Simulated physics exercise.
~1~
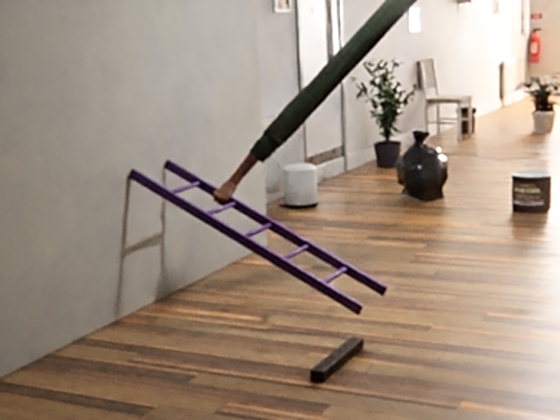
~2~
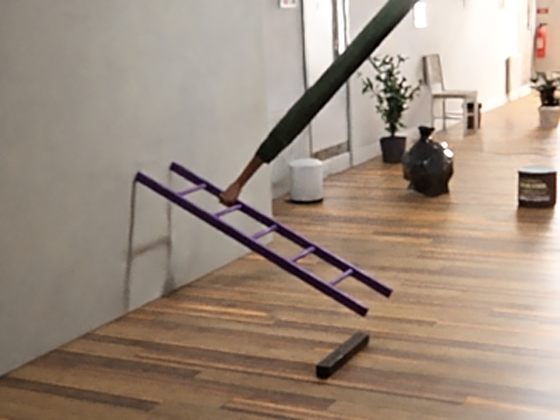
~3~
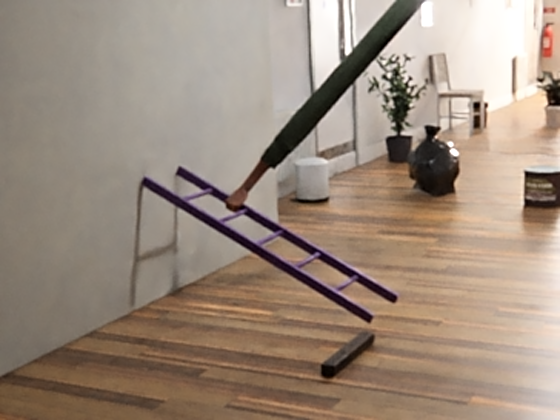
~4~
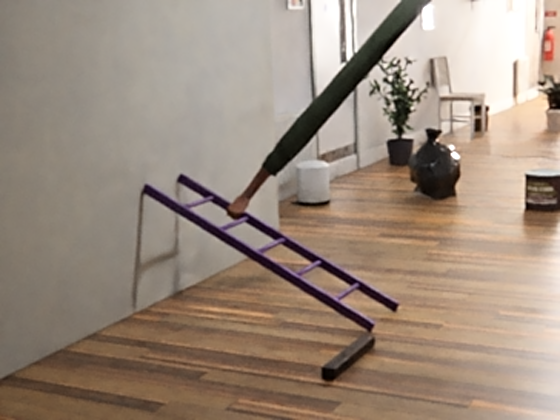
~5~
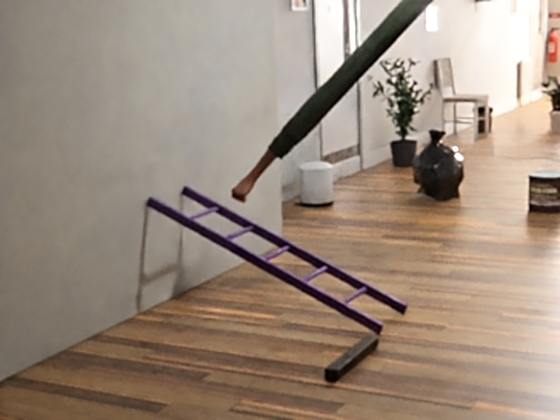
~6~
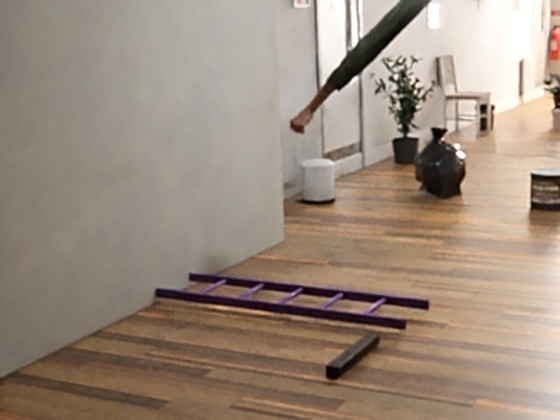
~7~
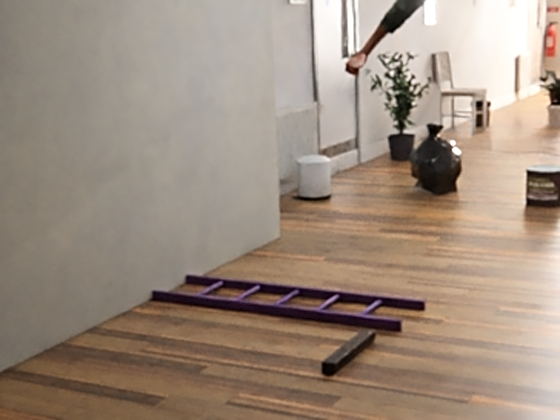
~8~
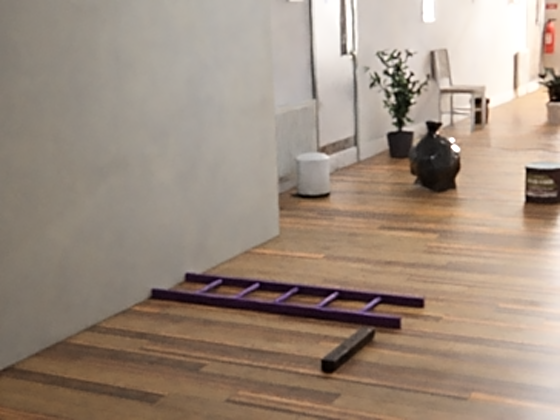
The clip opens on a bright room with a wooden floor, where an outstretched arm in a dark green sleeve holds a purple ladder at a low slant against a grey wall. A short dark bar lies on the floor near the ladder's lower end. The hand lowers the ladder slightly until its feet come down close to the bar, then lets go and draws back. The ladder slips down the wall and drops to the floor as the arm withdraws toward the upper right. It ends lying flat and still behind the unmoved bar, with the arm gone from view.
